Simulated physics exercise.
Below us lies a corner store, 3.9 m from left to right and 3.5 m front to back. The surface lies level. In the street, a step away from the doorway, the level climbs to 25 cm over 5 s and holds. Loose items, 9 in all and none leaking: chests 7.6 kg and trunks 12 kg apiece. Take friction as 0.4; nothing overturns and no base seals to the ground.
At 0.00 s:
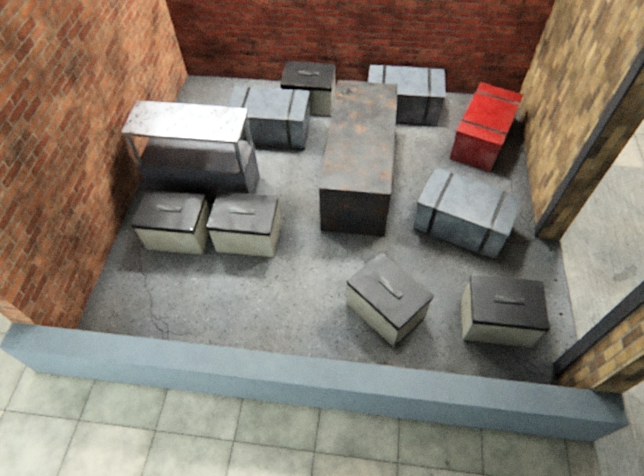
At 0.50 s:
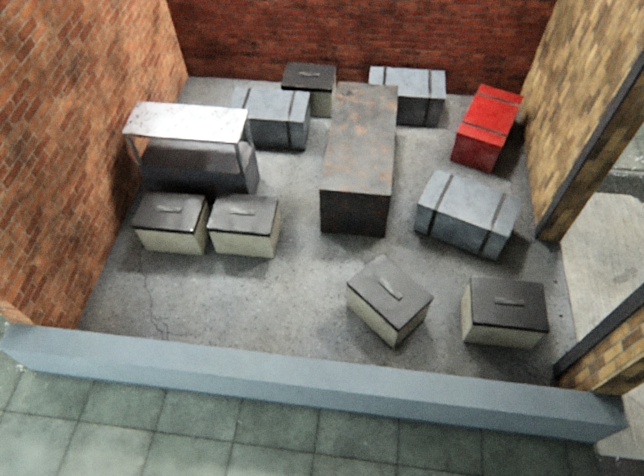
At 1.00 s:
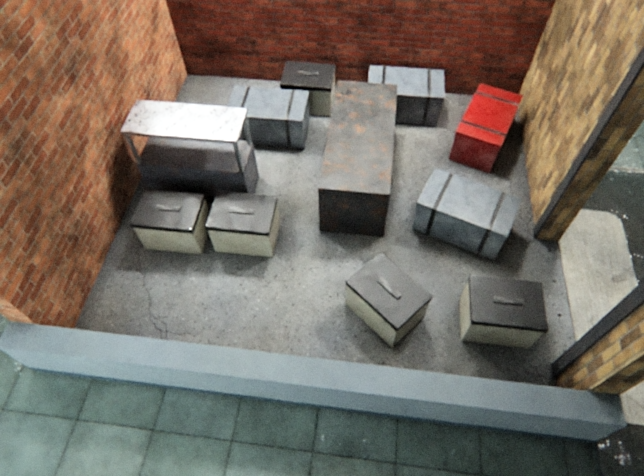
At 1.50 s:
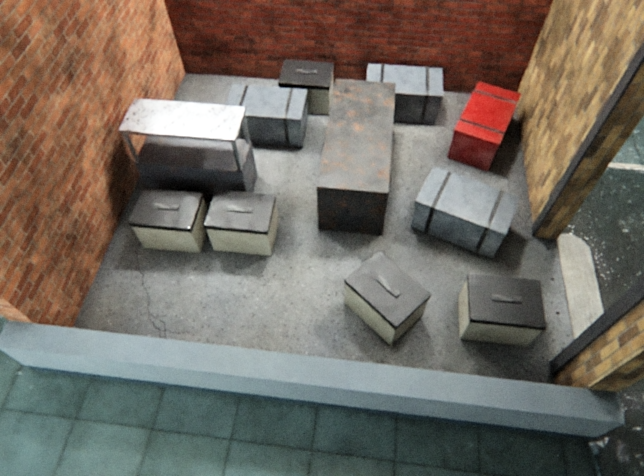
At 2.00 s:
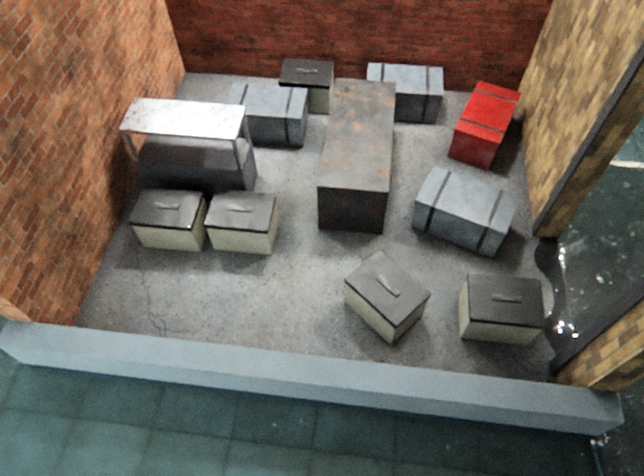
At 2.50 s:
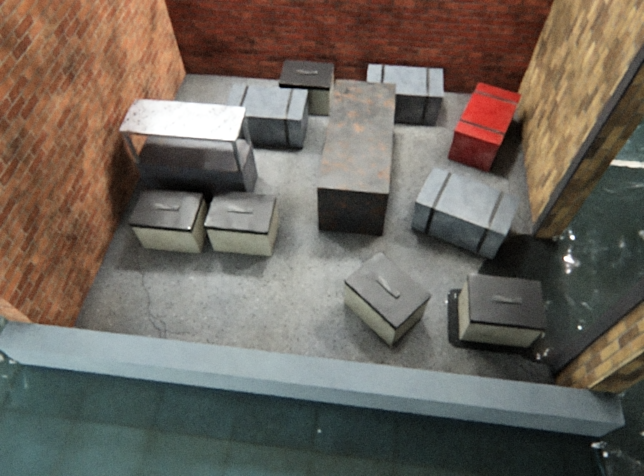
A long rusty-brown block stands in the middle of a level grey floor, seen from above, in a small room with brick walls and a low blue-grey sill in front. Grey strapped trunks, dark-lidded pale chests and a silvery-topped stand surround it, with one red trunk at right. Dark water spreads over the paving outside, then creeps onto the floor's right edge, while the objects stay put.
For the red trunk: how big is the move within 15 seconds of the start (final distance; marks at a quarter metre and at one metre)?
Red trunk slides a little.
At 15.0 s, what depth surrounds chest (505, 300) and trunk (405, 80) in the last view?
Roughly 19 and 19 cm.
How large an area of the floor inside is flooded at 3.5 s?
Roughly 2.0 m2.
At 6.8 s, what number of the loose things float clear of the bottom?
At that moment 6.
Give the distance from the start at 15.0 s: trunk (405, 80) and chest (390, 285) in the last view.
In turn: 30 cm, 150 cm.
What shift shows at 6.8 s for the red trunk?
About 20 cm.
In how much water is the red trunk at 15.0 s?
Roughly 13 cm.
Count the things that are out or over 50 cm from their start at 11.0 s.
By then 8.
After 3.5 s the red trunk is near (489, 112), 0.0 m from its start, aground; 0 afloat.
After 6.8 s the red trunk is near (512, 107), 0.2 m from its start, afloat; 6 afloat.
After 11.0 s the red trunk is near (460, 180), 1.0 m from its start, afloat; 9 afloat.
After 15.0 s the red trunk is near (459, 130), 0.5 m from its start, afloat; 9 afloat.
